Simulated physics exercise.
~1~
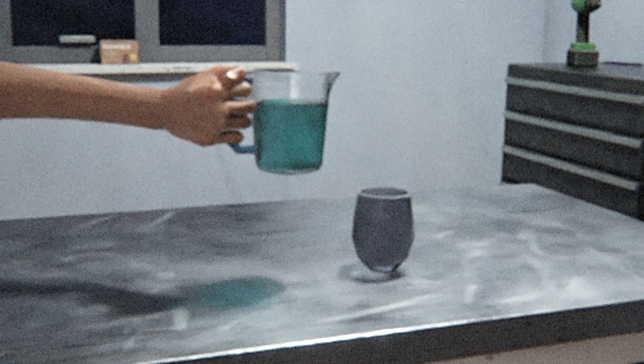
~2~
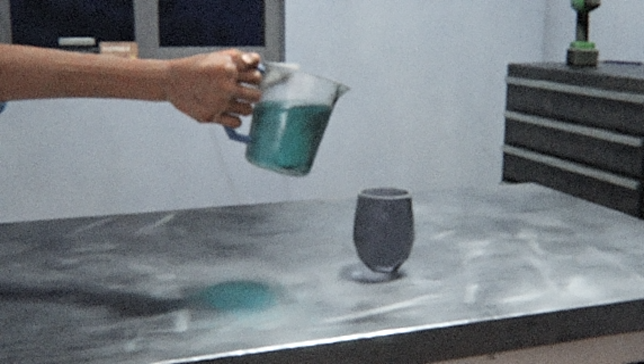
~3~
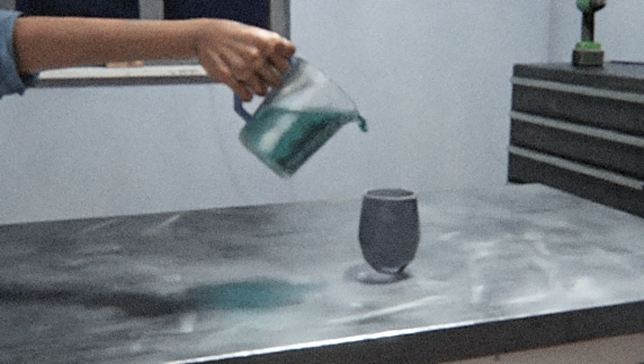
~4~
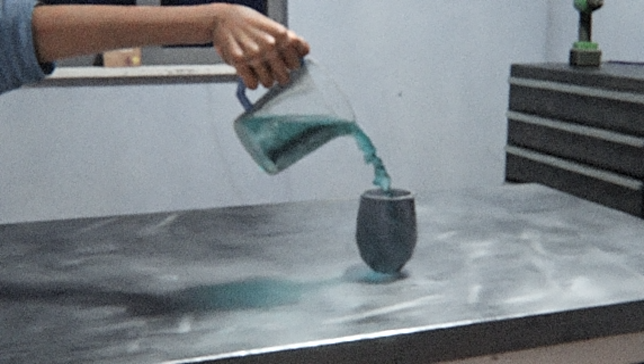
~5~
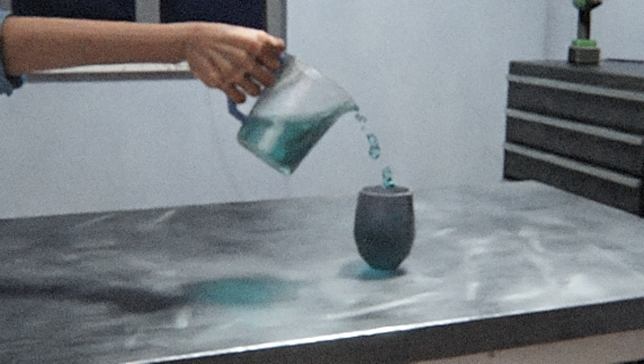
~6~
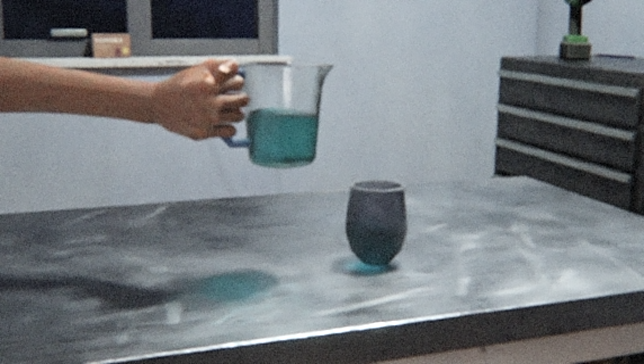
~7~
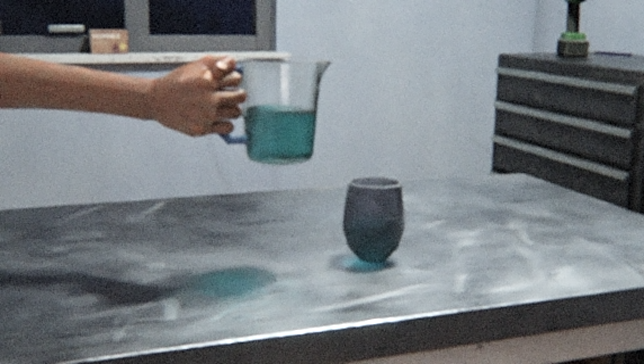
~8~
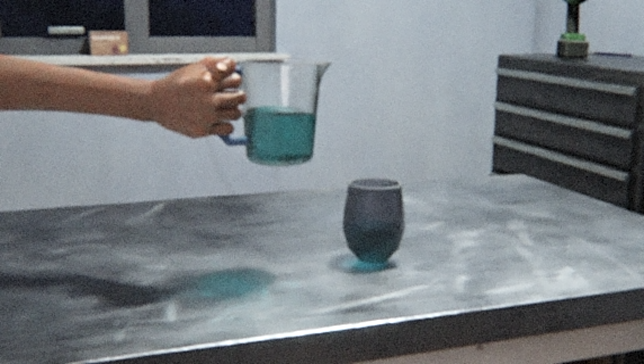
On a grey marbled table in a dim room, a hand tips a clear jug of teal liquid rightwards, pouring a stream into a dark round-bellied glass. The hand then levels the jug and holds it, still partly full, beside and above the glass.
